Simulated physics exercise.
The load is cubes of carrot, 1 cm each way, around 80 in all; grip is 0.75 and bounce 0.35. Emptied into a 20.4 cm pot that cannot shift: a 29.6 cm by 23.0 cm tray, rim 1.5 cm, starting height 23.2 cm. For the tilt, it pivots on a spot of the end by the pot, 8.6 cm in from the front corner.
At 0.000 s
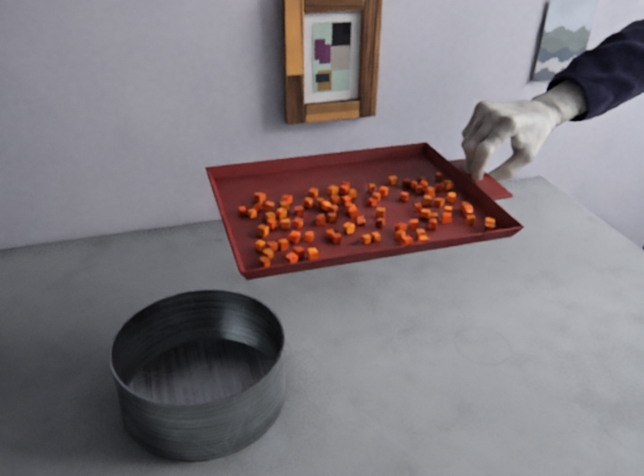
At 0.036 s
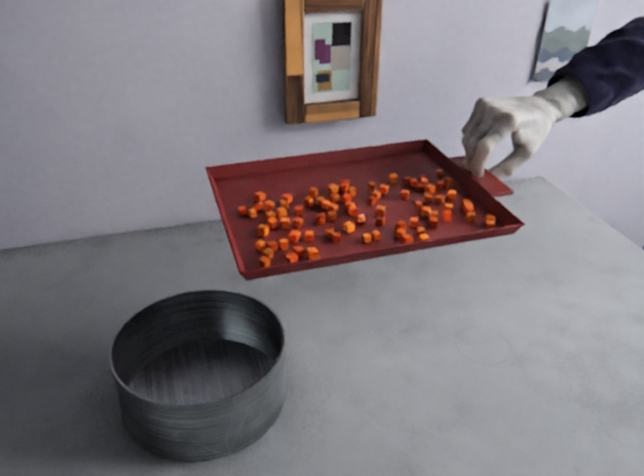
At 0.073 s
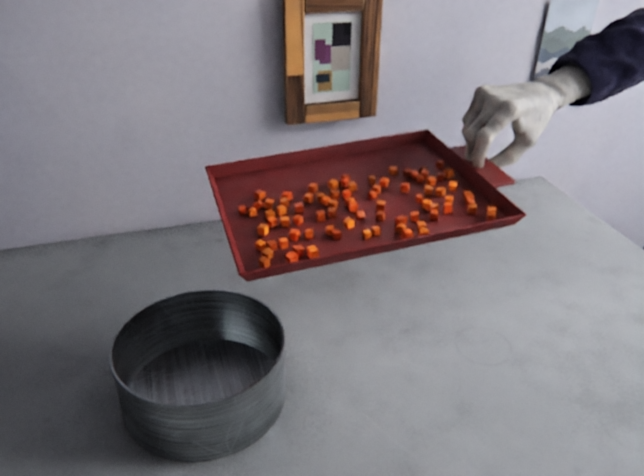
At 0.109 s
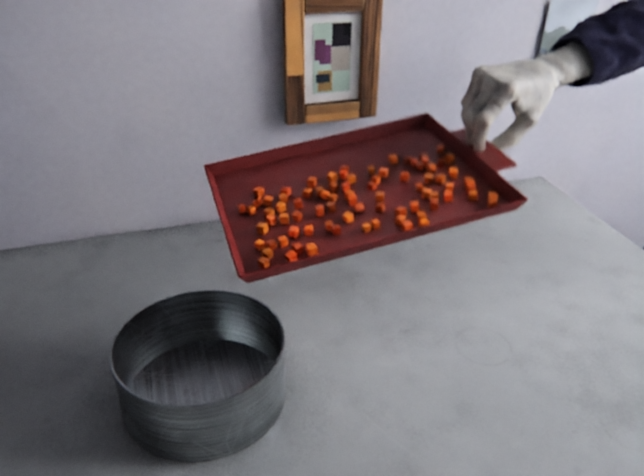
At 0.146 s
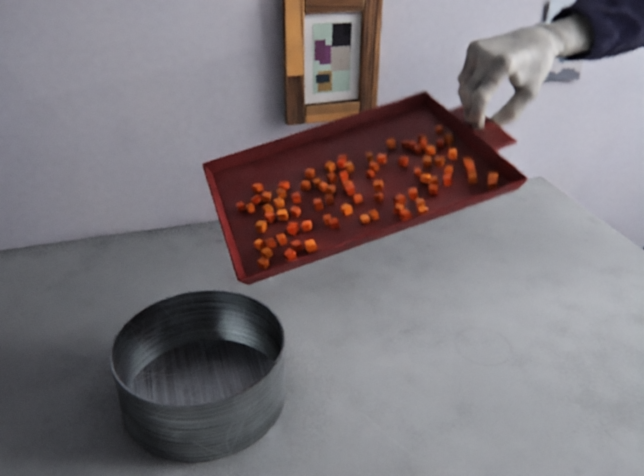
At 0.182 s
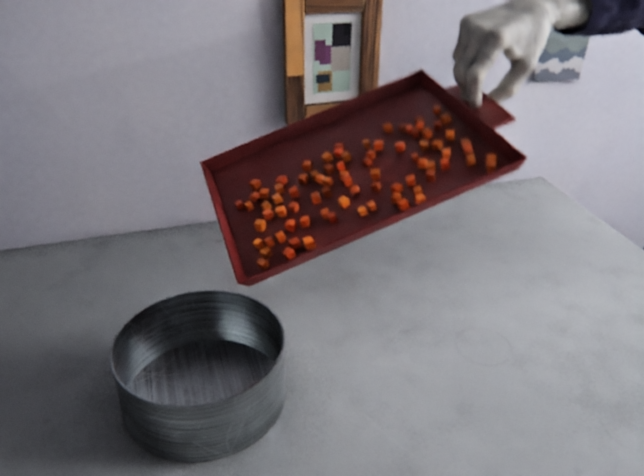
The footage shows a pale hand in a dark sleeve raising the right end of a red tray scattered with small orange cubes, tilting it steadily toward a dark round pot at lower left while the cubes stay spread across it.
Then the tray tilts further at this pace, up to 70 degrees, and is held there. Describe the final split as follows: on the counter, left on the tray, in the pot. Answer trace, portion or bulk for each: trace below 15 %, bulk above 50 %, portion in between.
Counter: Portion. Tray: Trace. Pot: Bulk.
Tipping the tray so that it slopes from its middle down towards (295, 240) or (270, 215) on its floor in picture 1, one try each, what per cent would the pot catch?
Some 20 and 85 per cent.
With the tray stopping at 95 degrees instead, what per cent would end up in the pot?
That would be around 70 percent.
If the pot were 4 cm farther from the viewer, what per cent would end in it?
I'd say some 25 per cent would end up there.
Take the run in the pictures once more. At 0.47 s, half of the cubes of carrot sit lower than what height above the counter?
I'd put it near 32 cm.
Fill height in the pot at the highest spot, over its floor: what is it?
Close to 2.0 cm up.
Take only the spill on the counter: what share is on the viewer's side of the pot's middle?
Some 90 per cent.
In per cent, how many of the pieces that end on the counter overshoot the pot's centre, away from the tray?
Share: Close to 100 %.
Then, at 0.36 s, tilt 47 degrees; the tray holds 100 %, the pot 0 %.
Then, at 0.47 s, tilt 63 degrees; the tray holds 100 %, the pot 0 %.
After 0.72 s, tilt 70 degrees; the tray holds 10 %, the pot 55 %.
By 2.1 s all is still; counter 30 %, tray 0 %, pot 70 %.
